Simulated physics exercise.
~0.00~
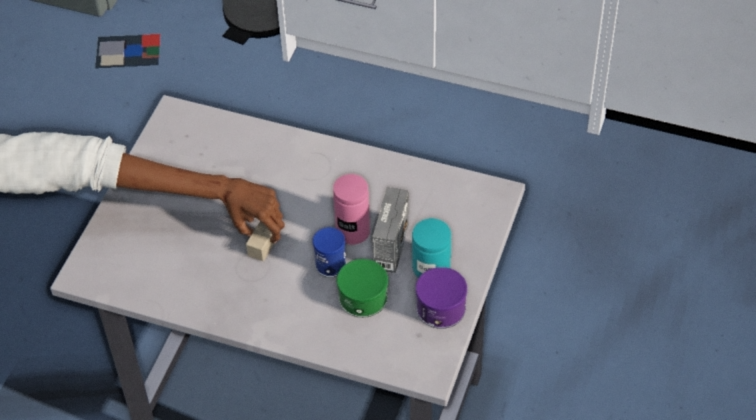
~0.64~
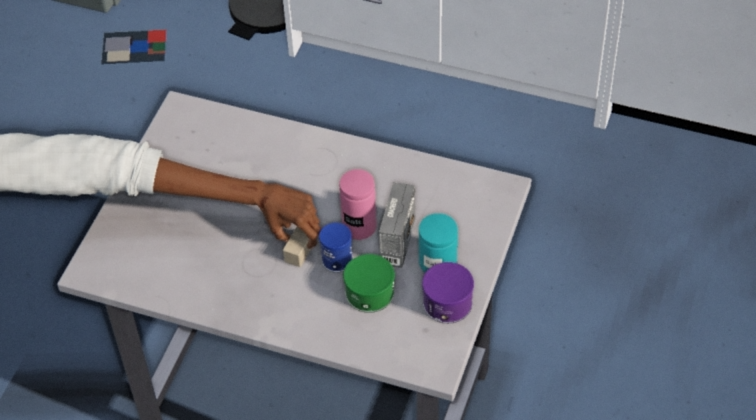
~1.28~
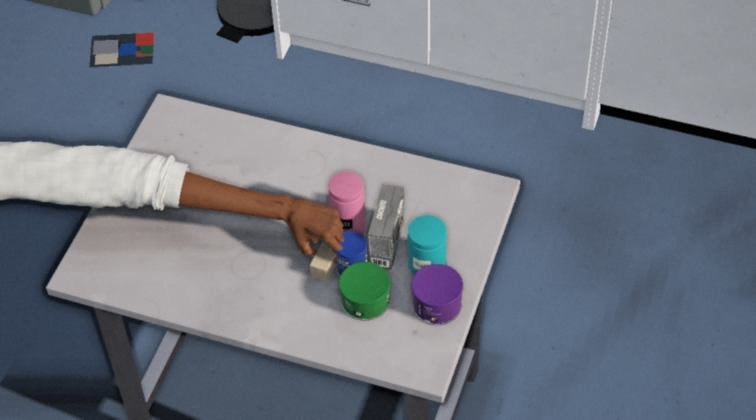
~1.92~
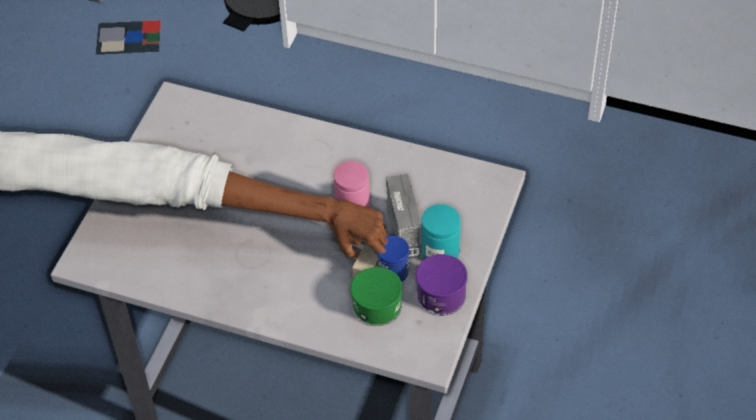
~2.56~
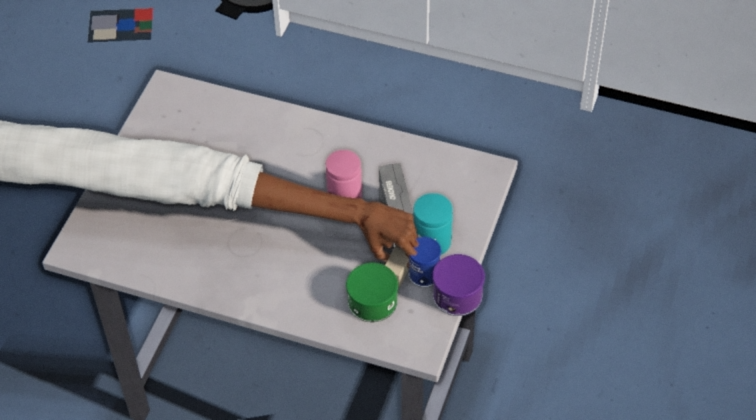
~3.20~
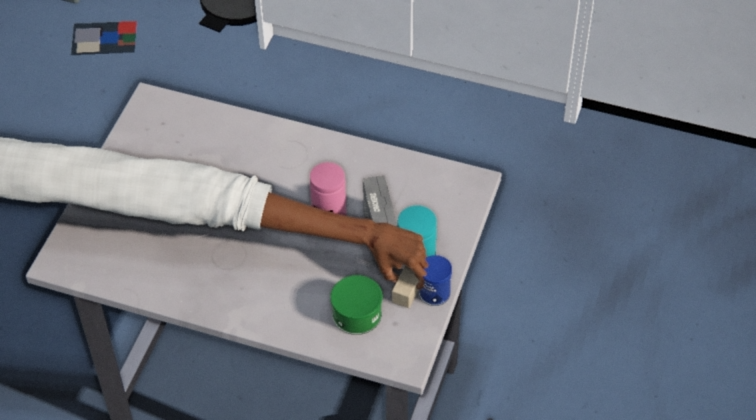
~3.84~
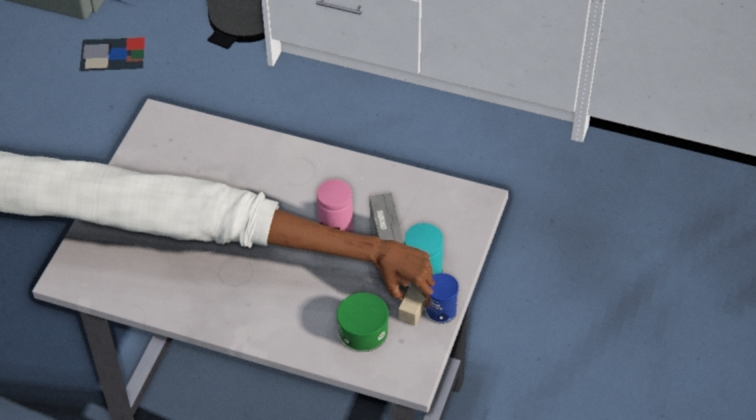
A white-sleeved arm reaches from the left across a pale table on a blue floor, seen from above, its hand pushing a small tan block toward a cluster near the right end. Pink, turquoise, blue, green and purple containers stand there around a grey packet. The block meets the blue tin and drives it right, nudging the green tub and shifting the packet slightly. The blue tin then presses toward the purple tub, which goes over the edge. At the end the blue tin stands upright near the right edge, with the turquoise jar, green tub, pink jar and packet still on the table.
